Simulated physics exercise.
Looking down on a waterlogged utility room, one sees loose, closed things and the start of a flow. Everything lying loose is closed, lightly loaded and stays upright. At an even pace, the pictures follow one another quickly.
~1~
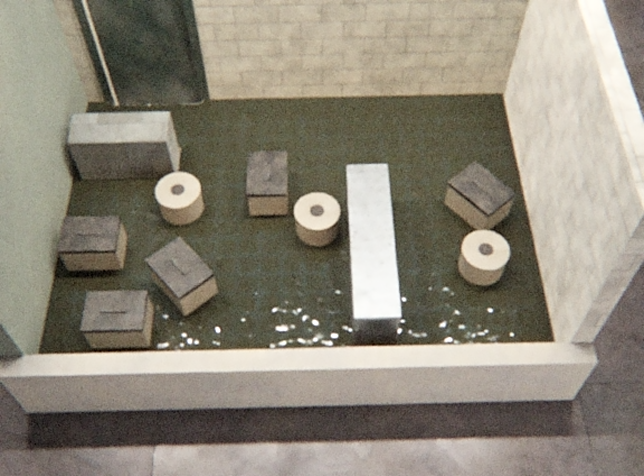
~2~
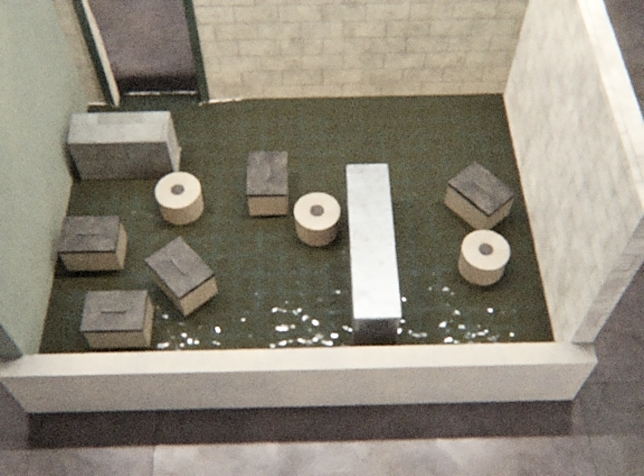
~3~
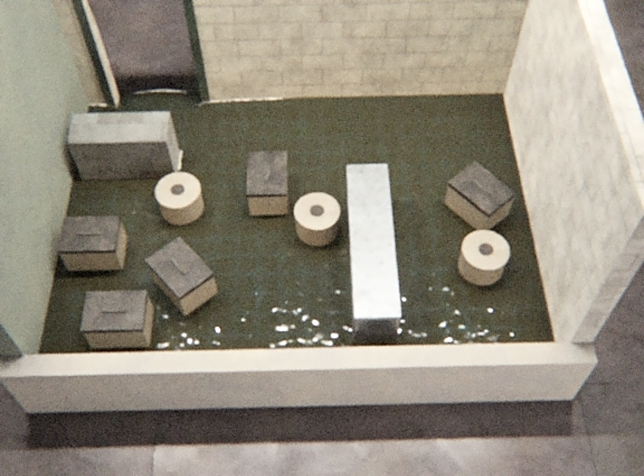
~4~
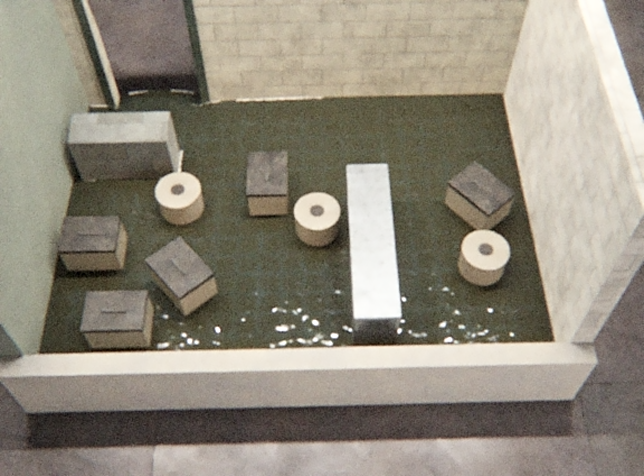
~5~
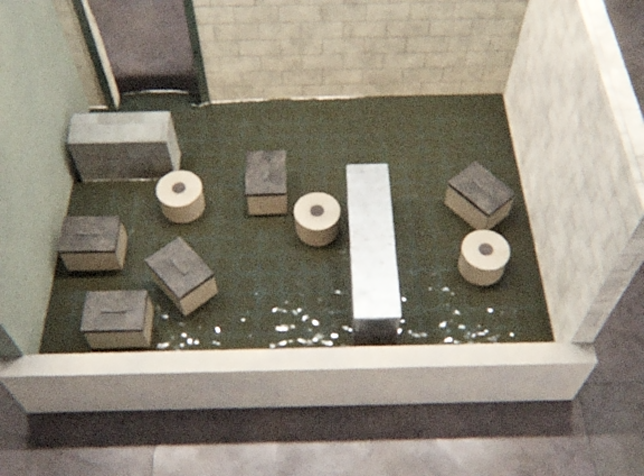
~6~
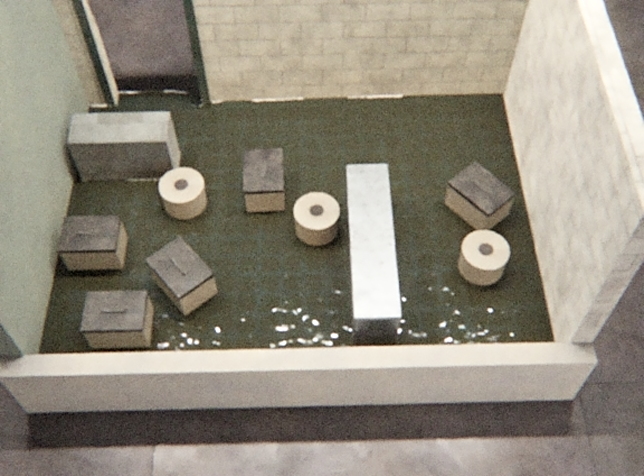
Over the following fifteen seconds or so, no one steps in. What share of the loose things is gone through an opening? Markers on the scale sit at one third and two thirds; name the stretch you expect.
It stays short of one third.
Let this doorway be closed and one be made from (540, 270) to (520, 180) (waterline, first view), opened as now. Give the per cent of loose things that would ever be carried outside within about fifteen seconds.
Close to 40 %, I think.
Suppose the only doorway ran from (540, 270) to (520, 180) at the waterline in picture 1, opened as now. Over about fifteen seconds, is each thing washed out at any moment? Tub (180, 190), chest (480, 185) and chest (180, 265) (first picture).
In the order given: Remains, escapes, remains.
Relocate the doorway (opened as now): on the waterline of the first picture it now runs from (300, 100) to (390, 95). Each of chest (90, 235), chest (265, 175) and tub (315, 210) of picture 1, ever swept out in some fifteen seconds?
Lab log - 1: Retained; 2: Escaped; 3: Escaped.
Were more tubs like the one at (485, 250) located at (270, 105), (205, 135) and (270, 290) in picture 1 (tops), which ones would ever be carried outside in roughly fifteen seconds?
Exits, exits, remains.
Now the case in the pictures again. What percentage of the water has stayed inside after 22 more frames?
Near 74 per cent.
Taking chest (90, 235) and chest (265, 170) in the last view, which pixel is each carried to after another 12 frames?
Estimated positions: (90, 208) and (208, 112), approximately.
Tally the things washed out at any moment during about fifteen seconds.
By my reckoning the answer is 2.
A moment on, 0 of 8 are out; 8 afloat.
Next, 1 of 8 are out; 7 afloat.
Later, 2 of 8 are out; 6 afloat.
In the end, 2 of 8 are out; 6 afloat.
